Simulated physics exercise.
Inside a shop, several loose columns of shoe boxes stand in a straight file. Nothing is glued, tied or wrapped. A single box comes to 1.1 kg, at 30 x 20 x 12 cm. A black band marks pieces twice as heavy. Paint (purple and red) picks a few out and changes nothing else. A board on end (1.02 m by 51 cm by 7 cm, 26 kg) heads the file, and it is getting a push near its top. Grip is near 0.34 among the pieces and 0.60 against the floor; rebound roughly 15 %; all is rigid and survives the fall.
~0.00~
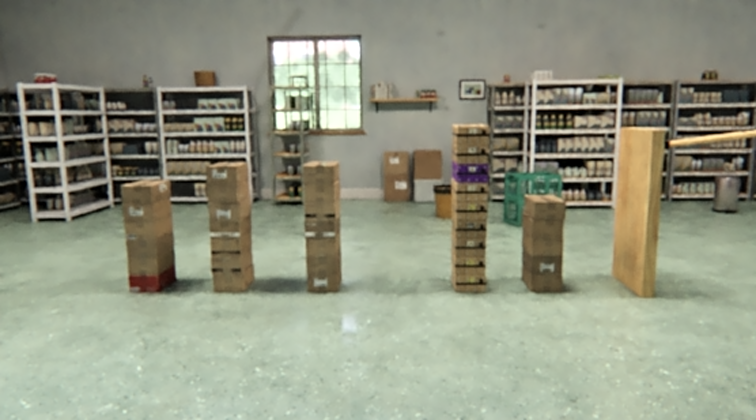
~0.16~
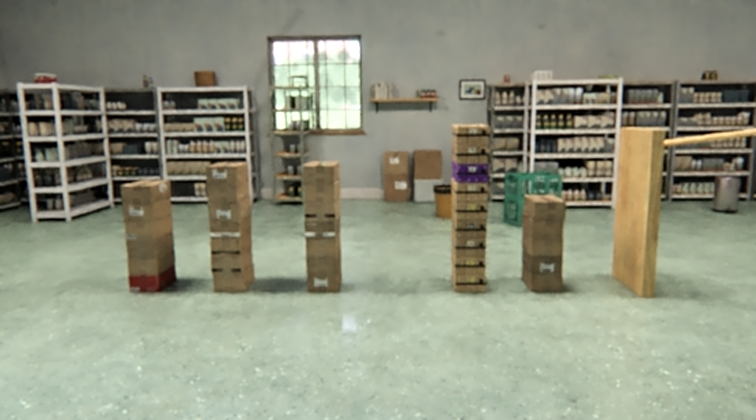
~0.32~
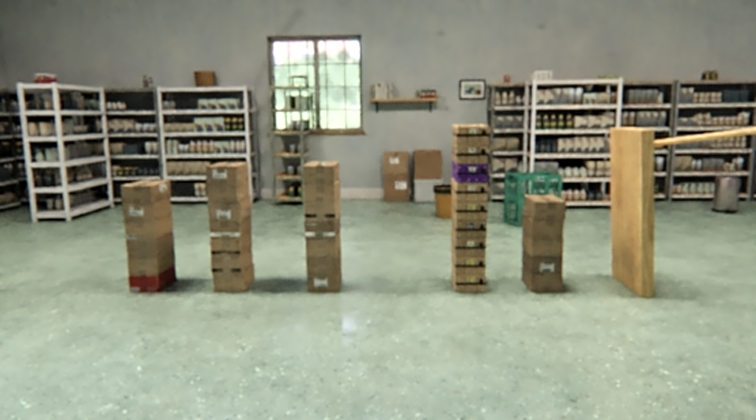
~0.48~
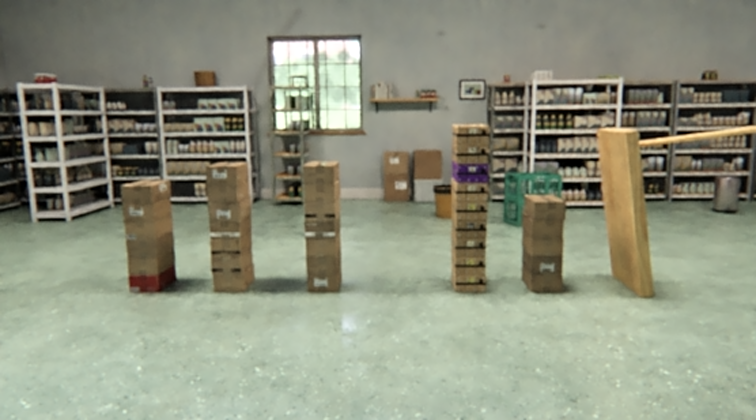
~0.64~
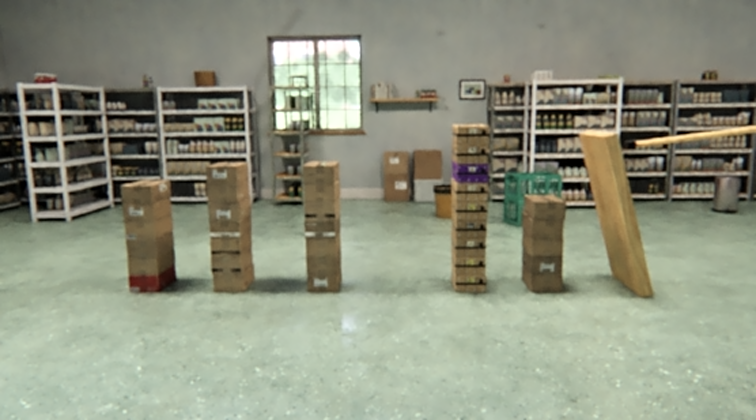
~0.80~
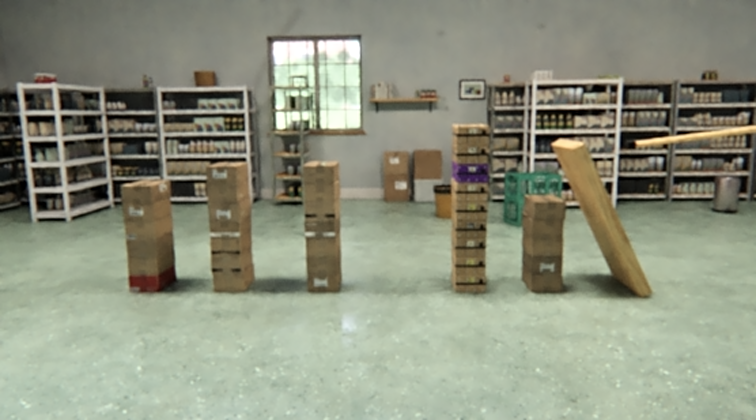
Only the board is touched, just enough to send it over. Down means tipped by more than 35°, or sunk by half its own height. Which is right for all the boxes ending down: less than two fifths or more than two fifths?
Ending down: Less than two fifths.
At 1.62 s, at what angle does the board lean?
About 55°.
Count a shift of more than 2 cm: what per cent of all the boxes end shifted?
50 per cent.
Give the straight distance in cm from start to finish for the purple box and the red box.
Moved: Purple 95, red 0.
After 1.08 s, board 53° from upright; none of the 34 boxes down, 6 disturbed.
After 1.62 s, board 57° from upright; 2 of the 34 boxes down; purple box leaning 13°.
After 2.10 s, board 57° from upright; 8 of the 34 boxes down; purple box leaning 72°, 28 cm lower.
After 2.30 s, board 57° from upright; 8 of the 34 boxes down; purple box on its side.
At rest (3.2 s), board 57° from upright; 8 of the 34 boxes down; purple box on its side; red box unmoved. That is 24 per cent. As the last picture would show them, middles, purple box near (362, 272), red box near (153, 278).
